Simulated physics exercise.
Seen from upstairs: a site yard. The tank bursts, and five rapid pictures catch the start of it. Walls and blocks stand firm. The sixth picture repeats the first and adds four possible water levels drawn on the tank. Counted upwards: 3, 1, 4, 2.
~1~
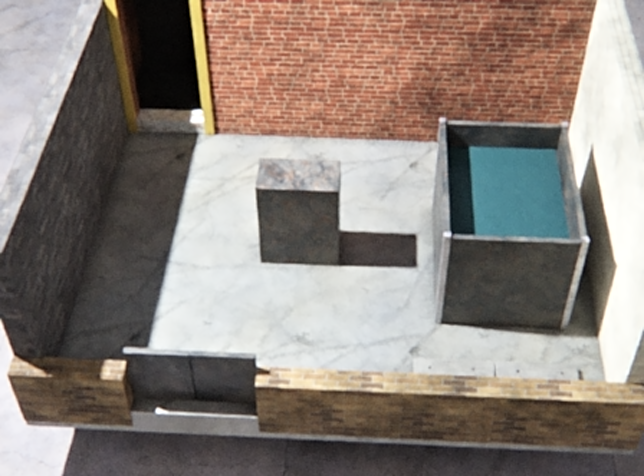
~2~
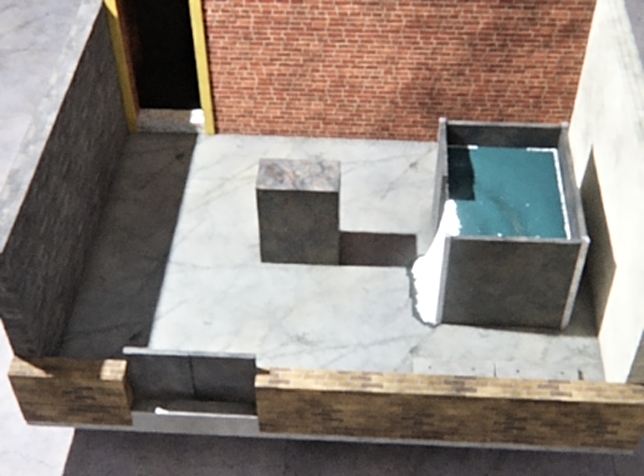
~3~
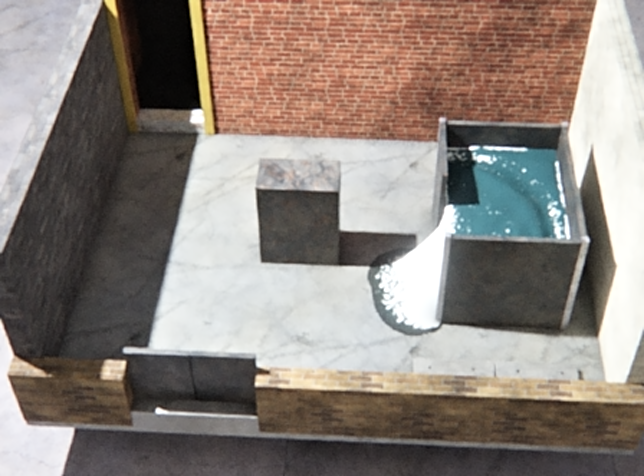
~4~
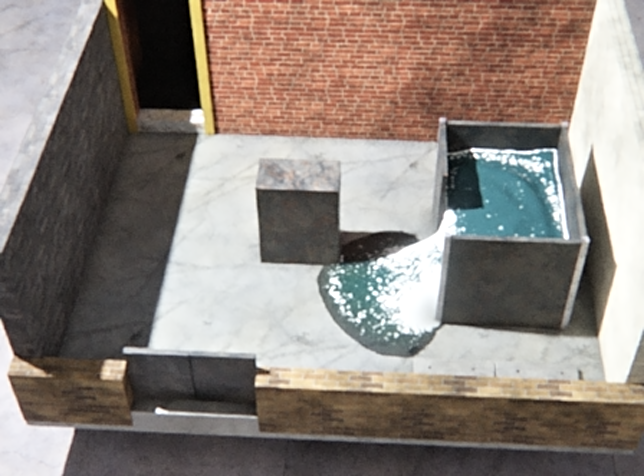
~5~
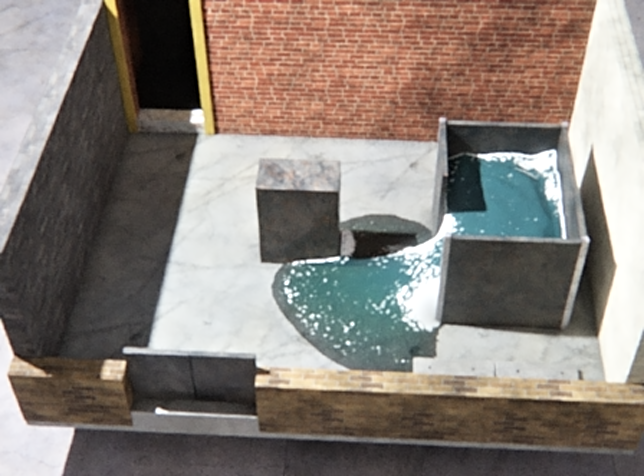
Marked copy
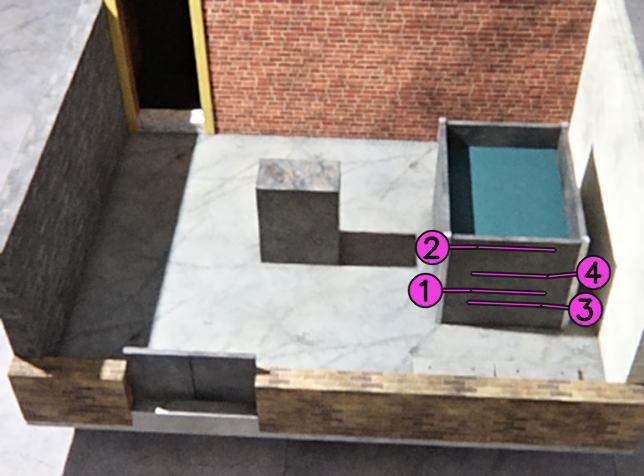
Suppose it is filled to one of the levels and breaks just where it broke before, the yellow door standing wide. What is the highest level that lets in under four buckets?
Level 4.
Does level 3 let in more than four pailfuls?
No.
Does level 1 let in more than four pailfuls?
No.
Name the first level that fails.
That would be 2.
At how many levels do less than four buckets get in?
Three.
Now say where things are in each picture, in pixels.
The first frame shows water in the tank at rest, its middle at (506, 200); foot of the yellow doorway at (172, 132); shut gate at (191, 360).
In the second frame, 1 % of the ground under water, visible out to (422, 259).
In the third frame, 4 % of the ground under water, visible out to (385, 258).
In the fourth frame, 8 % of the ground under water, visible out to (327, 274).
In the fifth frame, 14 % of the ground under water, visible out to (282, 296).
In magenta, 1 at (507, 291); 2 at (515, 248); 3 at (505, 303); 4 at (510, 274); from the bottom up 3, 1, 4, 2.
With 1, nothing gets over.
With 2, about 11 bucketfuls get in.
With 3, nothing gets over.
With 4, a bucket or two gets in.
